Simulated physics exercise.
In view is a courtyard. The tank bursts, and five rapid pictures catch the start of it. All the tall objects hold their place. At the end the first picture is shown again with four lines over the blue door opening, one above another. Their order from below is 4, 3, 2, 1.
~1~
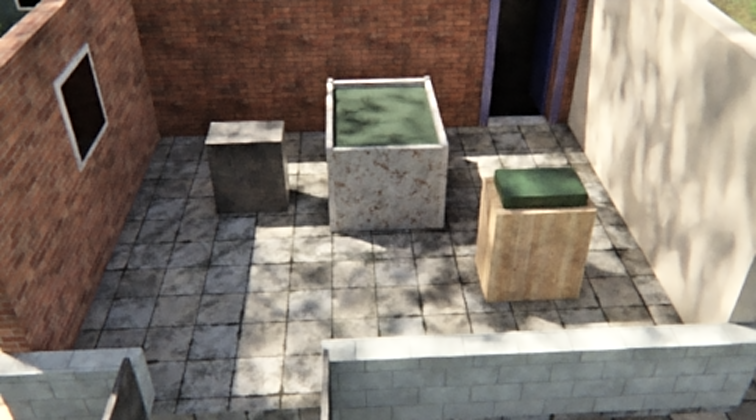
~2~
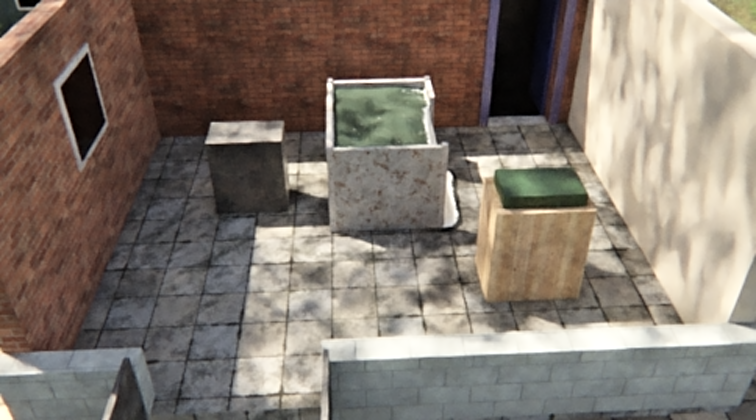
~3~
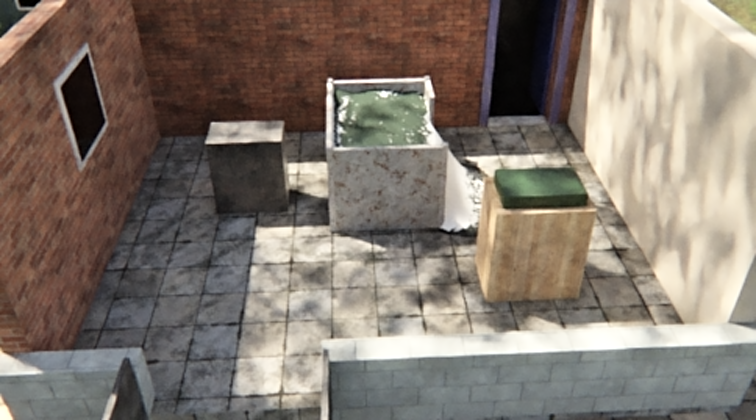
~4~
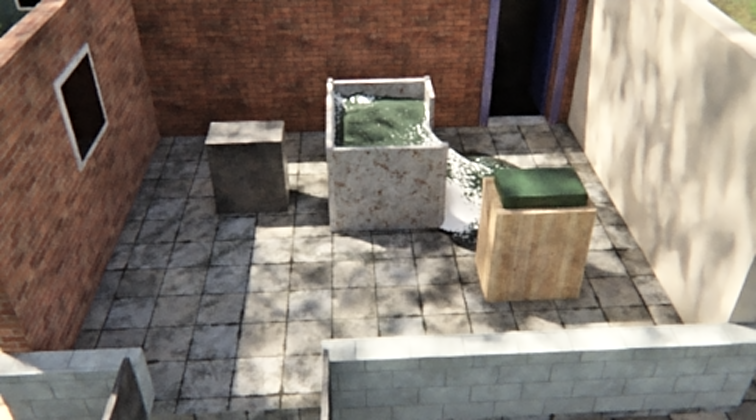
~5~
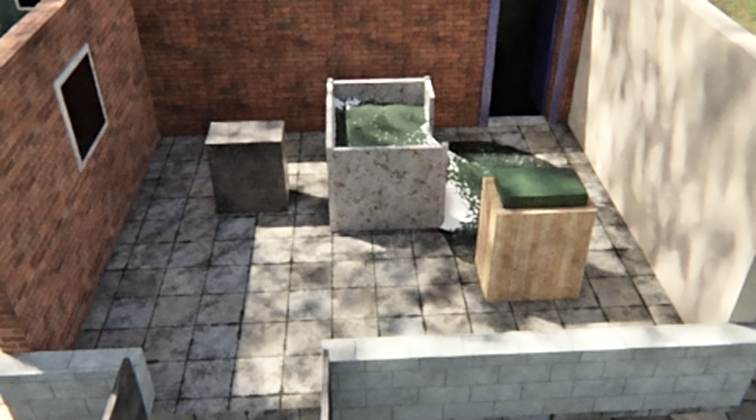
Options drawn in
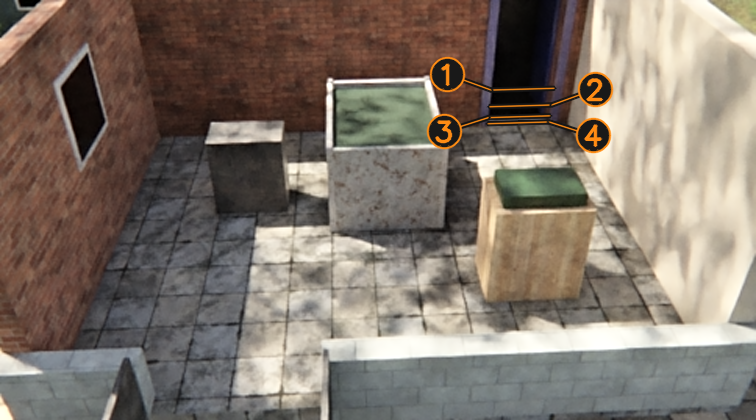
In the video, green water rests in a speckled tank in a brick-walled courtyard, then pours from its right side in a white, foamy stream and spreads across the paving behind a green-topped block, while the tall objects stay still.
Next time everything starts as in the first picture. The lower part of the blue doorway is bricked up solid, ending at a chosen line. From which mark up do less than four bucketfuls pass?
The limit is 2.
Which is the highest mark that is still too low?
It is 3.
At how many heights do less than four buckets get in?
Two.
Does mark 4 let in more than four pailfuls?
Yes, that goes wrong.
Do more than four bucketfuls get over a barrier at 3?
Yes.
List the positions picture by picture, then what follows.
In the first frame, water in the tank at rest, its middle at (383, 117); foot of the blue doorway at (518, 125); open gate at (232, 339).
In the second frame, front seen at (443, 180), 1 % of the ground wet.
In the third frame, front seen at (447, 177), 4 % of the ground wet.
In the fourth frame, front seen at (483, 161), 8 % of the ground wet.
In the fifth frame, front seen at (513, 150), 15 % of the ground wet.
On the marked copy, 1 at (522, 89); 2 at (520, 105); 3 at (519, 116); 4 at (518, 122); from the bottom up 4, 3, 2, 1.
With 1, nothing gets over.
With 2, a splash gets over, under a bucket.
With 3, about 9 bucketfuls get in.
With 4, dozens of bucketfuls pour in.
